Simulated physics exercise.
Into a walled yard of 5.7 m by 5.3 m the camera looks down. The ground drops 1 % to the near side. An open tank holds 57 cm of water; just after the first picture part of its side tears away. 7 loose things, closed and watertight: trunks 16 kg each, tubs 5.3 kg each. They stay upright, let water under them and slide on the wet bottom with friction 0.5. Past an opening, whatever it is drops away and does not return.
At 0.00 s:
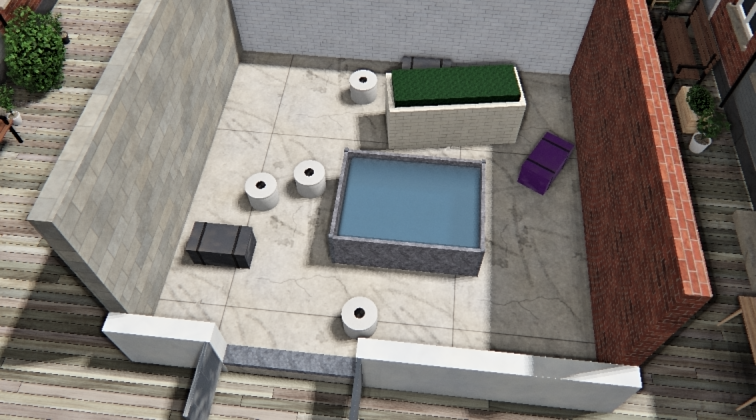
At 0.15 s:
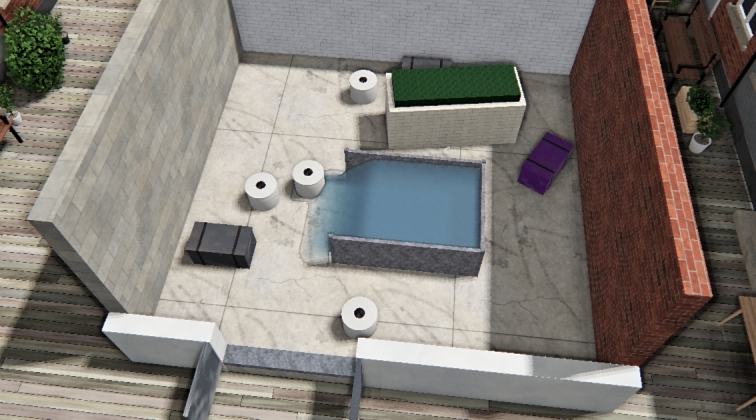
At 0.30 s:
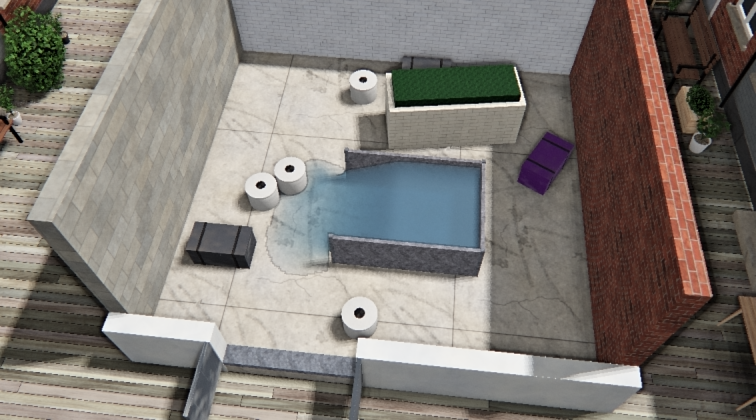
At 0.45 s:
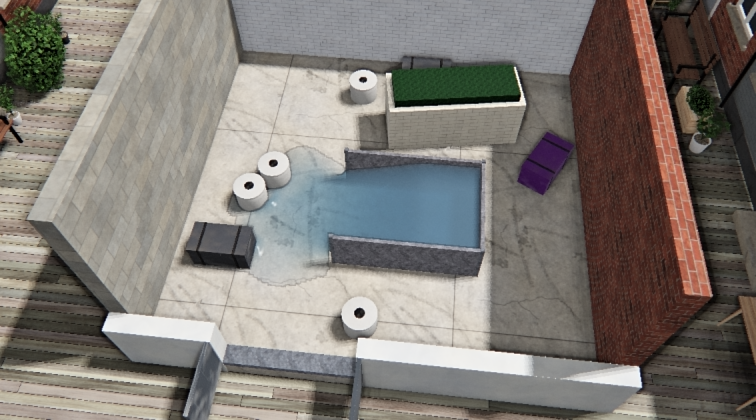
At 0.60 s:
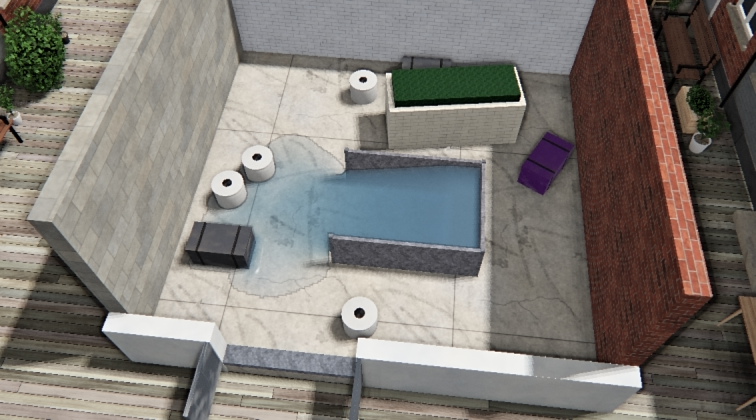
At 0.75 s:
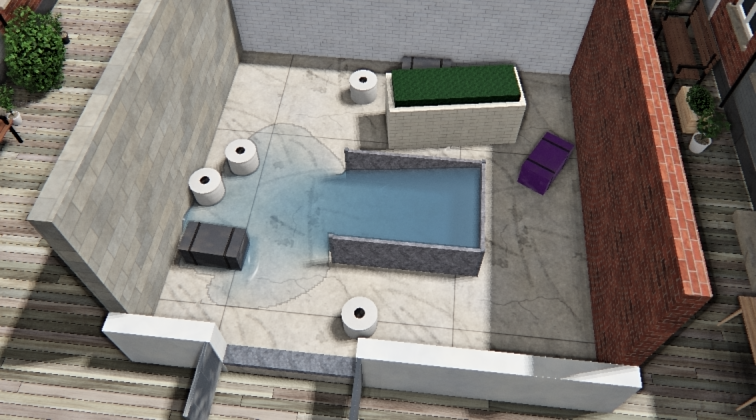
Water pouring from the open left side of a raised tank, spreading across a walled yard and pushing two white tubs leftward, then nudging a dark trunk.
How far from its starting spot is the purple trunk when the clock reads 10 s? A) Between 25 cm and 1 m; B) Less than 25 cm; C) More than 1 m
(A) Between 25 cm and 1 m.
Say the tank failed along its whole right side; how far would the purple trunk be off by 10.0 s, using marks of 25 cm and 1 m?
In that scenario the purple trunk would have been washed far off.
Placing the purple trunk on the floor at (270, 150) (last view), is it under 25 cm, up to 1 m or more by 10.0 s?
From that spot, it is pushed far off.
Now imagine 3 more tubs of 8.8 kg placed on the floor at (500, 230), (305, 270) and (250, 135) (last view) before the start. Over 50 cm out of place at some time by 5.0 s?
Listed order gives within the limit, above the limit, above the limit.
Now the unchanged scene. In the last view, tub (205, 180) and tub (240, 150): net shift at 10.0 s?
450 cm and 400 cm, respectively.
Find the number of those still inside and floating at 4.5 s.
I count 3.
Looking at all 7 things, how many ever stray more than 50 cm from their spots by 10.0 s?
The tally stands at 7.
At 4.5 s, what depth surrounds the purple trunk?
0 cm or so.
After 2.0 s the purple trunk is near (548, 155), 0.0 m from its start, aground; 0 of 7 are out; 3 afloat.
After 4.5 s the purple trunk is near (548, 155), 0.0 m from its start, aground; 0 of 7 are out; 3 afloat.
After 7.0 s the purple trunk is near (548, 155), 0.0 m from its start, aground; 0 of 7 are out; 6 afloat.
After 10.0 s the purple trunk is near (515, 175), 0.7 m from its start, afloat; 0 of 7 are out; 7 afloat.
